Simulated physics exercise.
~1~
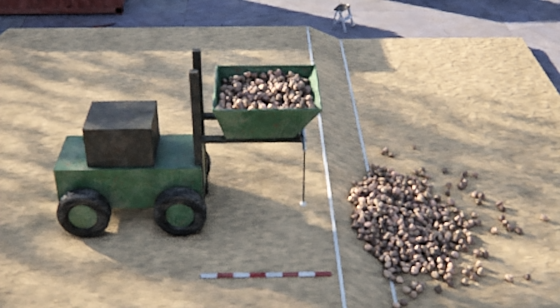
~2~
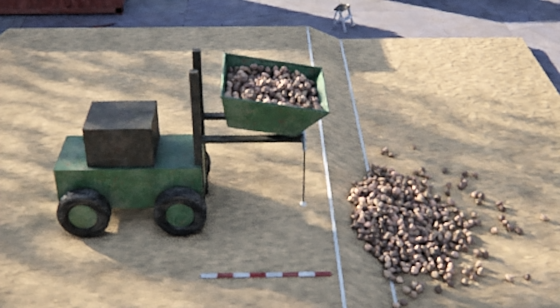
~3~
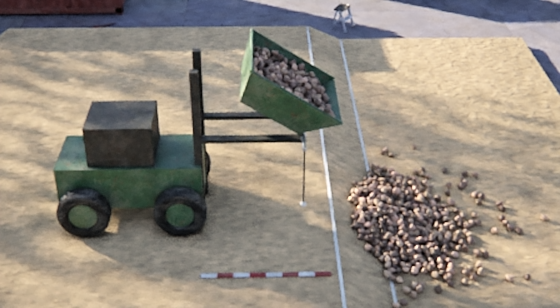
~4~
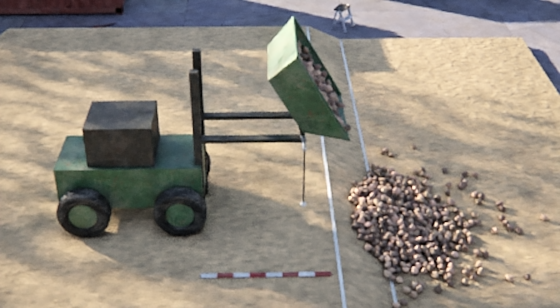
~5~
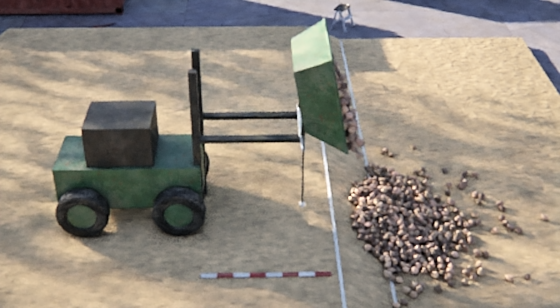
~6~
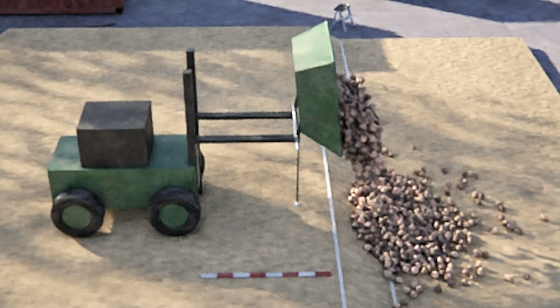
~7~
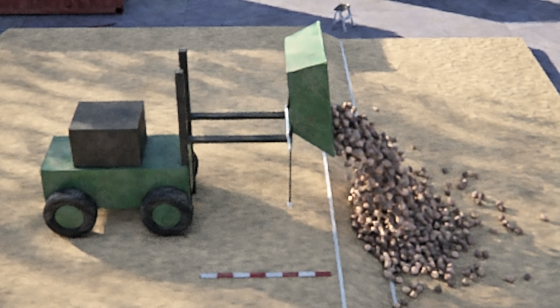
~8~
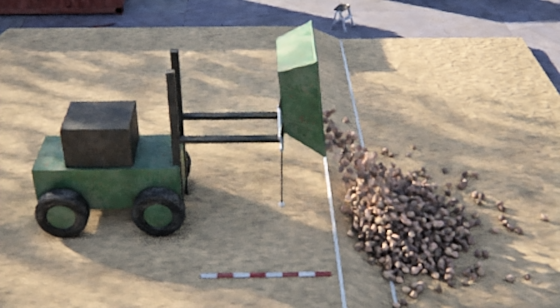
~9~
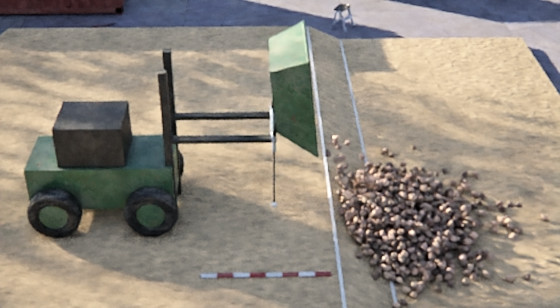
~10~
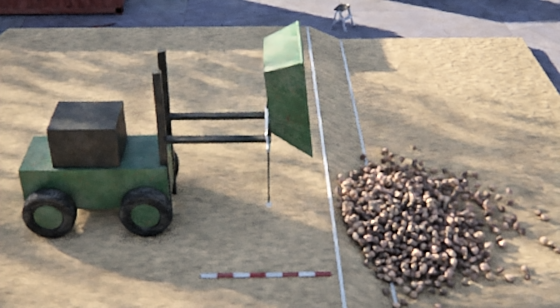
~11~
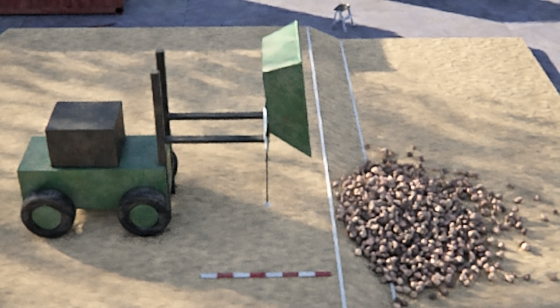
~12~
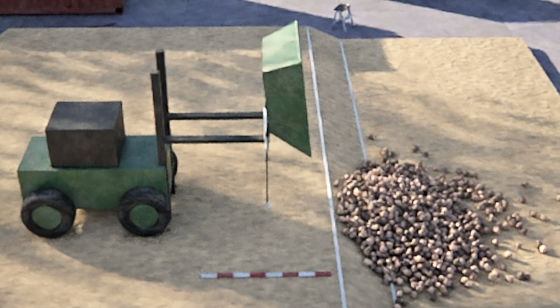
The video shows a green forklift-like machine tipping a raised green skip of brownish stones to the right, beside an existing pile. As the stones pour out, the machine backs left, then stops with the skip still tipped and a larger heap lying across the white line.
